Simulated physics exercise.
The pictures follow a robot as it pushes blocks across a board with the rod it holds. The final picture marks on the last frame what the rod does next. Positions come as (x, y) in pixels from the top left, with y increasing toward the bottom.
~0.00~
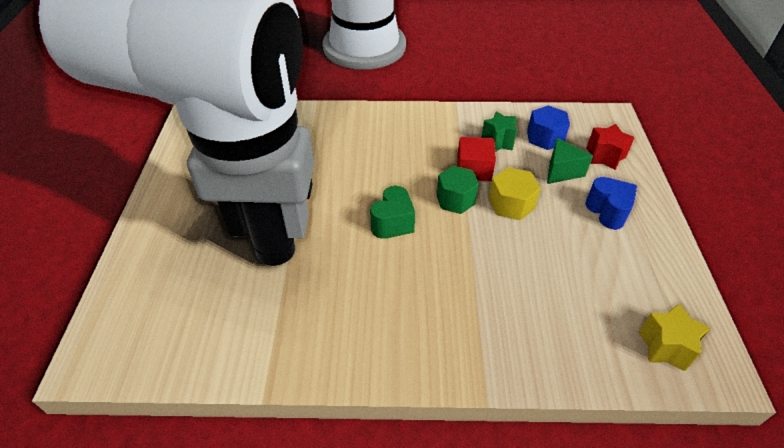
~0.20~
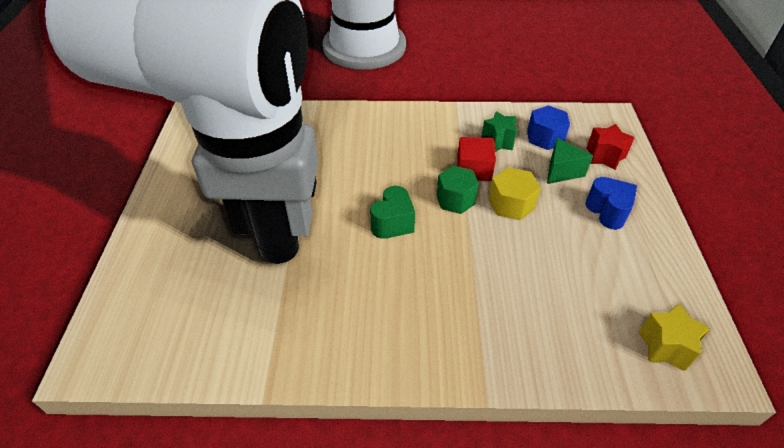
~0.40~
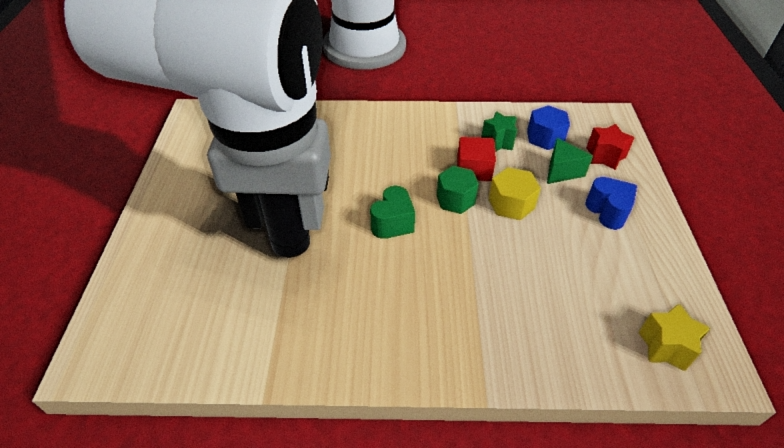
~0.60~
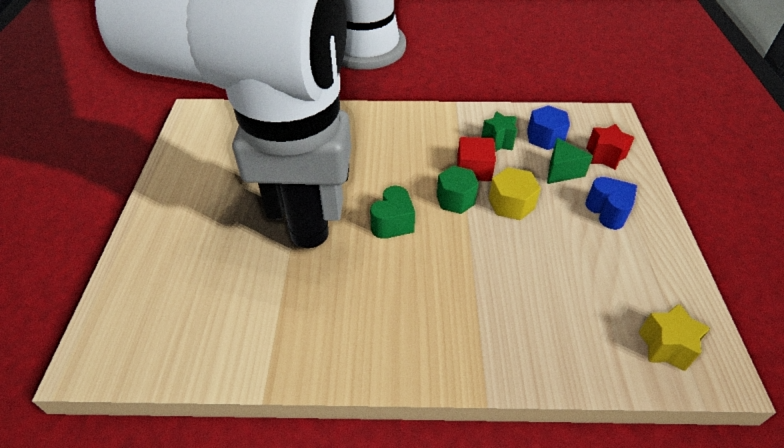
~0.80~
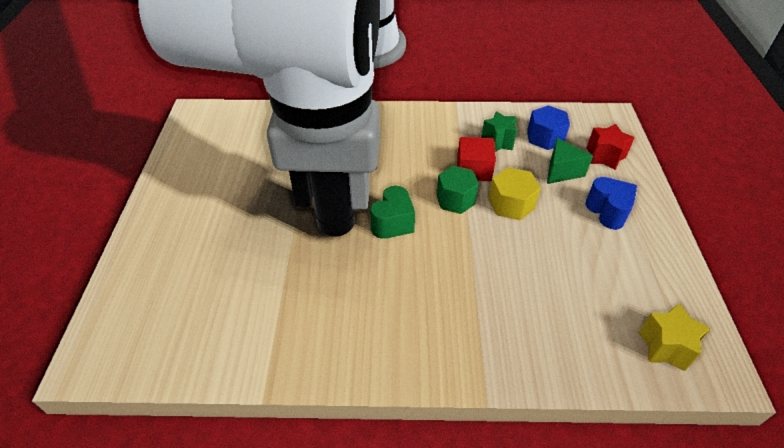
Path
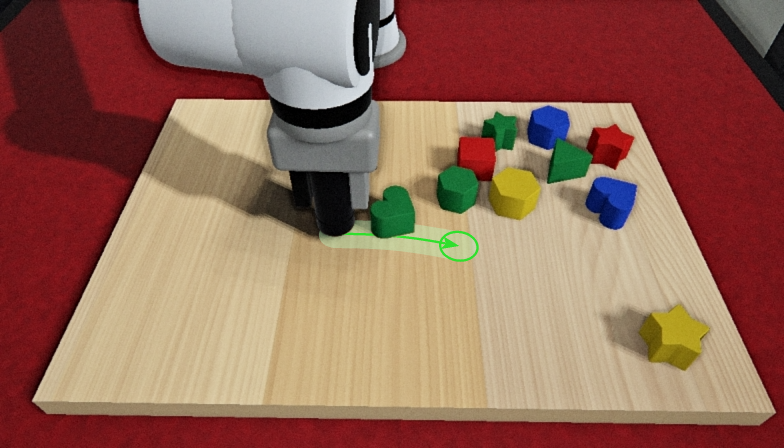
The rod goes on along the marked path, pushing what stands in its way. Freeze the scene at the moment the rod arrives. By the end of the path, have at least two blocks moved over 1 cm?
I'd say yes.
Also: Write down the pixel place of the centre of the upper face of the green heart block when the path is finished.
Roughly at (445, 196).
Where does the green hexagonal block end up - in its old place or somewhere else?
It gets pushed out of place.
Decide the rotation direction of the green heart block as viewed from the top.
The green heart block rotates counterclockwise.
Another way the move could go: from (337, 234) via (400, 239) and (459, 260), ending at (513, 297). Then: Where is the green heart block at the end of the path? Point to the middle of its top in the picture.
I'd say the green heart block ends with its top centre at (434, 198).
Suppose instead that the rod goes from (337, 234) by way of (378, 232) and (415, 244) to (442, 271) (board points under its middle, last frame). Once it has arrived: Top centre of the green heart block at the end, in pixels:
It should be at (433, 200) by then.
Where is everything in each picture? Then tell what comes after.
The first frame shows rod tip (276, 252); block tops, green heart block (393, 203); green hexagonal block (458, 179); yellow hexagonal block (516, 183).
The second frame shows rod (280, 250); blocks unchanged.
The third frame shows rod (291, 244); blocks unchanged.
The fourth frame shows rod (310, 235); blocks unchanged.
The fifth frame shows rod (336, 224); green heart block (393, 203); green hexagonal block (458, 179); yellow hexagonal block (516, 183).
Path on the board, from (337, 234) by way of (398, 236) to (459, 246).
What follows on the original path. One third of the way, rod (380, 225); green heart block (415, 198), turned 25° anticlockwise.
Two thirds of the way, rod (420, 229); green heart block (436, 194), turned 75° anticlockwise; green hexagonal block (464, 172).
At the end, rod (460, 236); green heart block (445, 196), turned 110° anticlockwise; green hexagonal block (464, 171), turned 10° clockwise; yellow hexagonal block in place.
